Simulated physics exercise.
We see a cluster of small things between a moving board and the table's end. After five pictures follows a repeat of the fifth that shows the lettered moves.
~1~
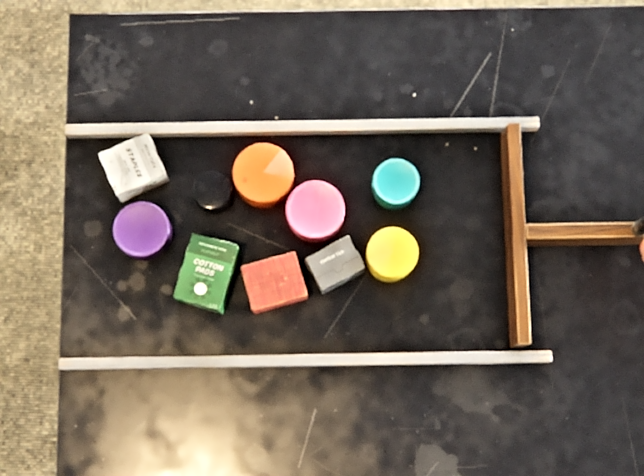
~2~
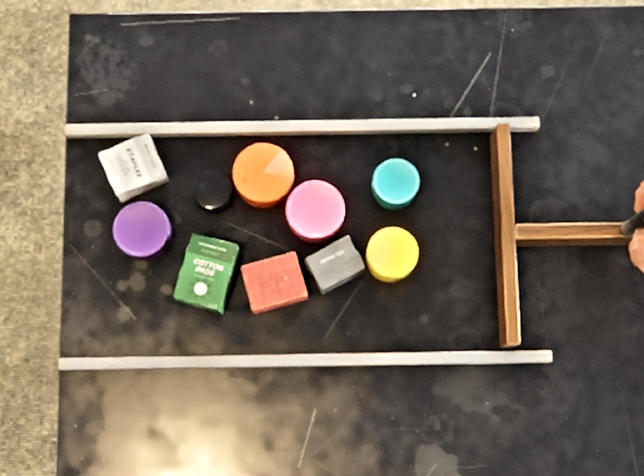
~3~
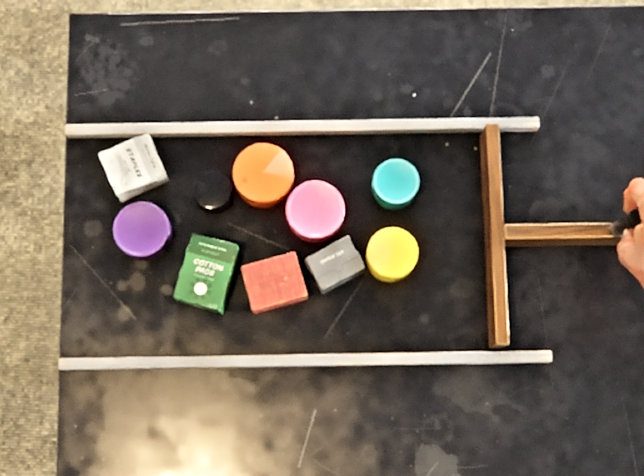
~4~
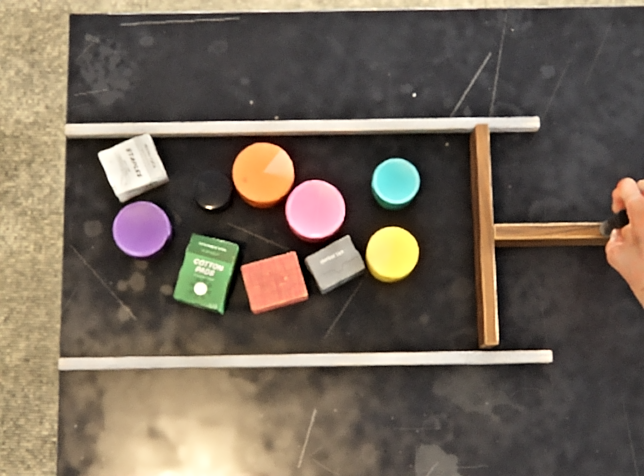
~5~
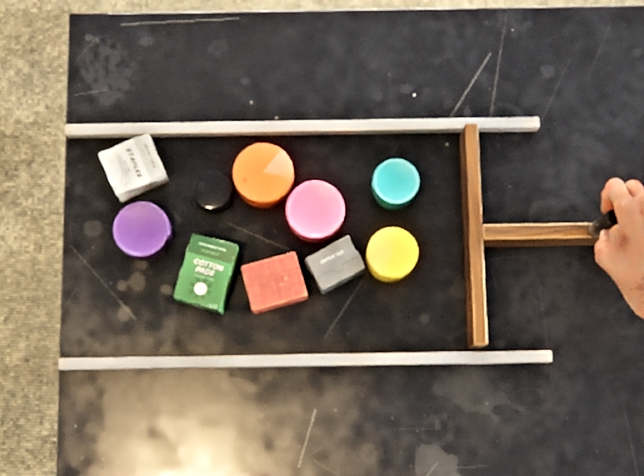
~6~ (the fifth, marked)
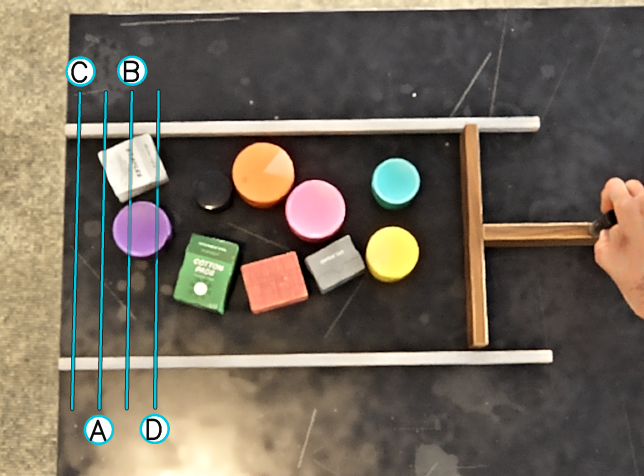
A wooden T-shaped board slides slowly left between two pale rails on a dark tabletop, its handle held by a hand that comes into view at the right. It draws nearer to a cluster of colourful round containers and small boxes, which stay still, with a gap still separating them from the board.
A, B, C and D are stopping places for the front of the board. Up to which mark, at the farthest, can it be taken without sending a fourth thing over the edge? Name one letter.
Line D.
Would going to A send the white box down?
Yes.
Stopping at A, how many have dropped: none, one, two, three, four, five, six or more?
In all, six or more.
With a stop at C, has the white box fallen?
Yes.
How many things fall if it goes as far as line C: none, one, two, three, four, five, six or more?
By then, six or more.
On the copy, A at (103, 246); B at (129, 246); C at (76, 247); D at (157, 245).
On D. First, board (360, 234); green box (196, 274); red block (242, 319).
Then, board (244, 236); purple jar (92, 229); white box (109, 158).
Finally, board (156, 237); black pot over the edge; white box over the edge; three fallen.
By contrast, A drops six; B drops six; C drops ten.
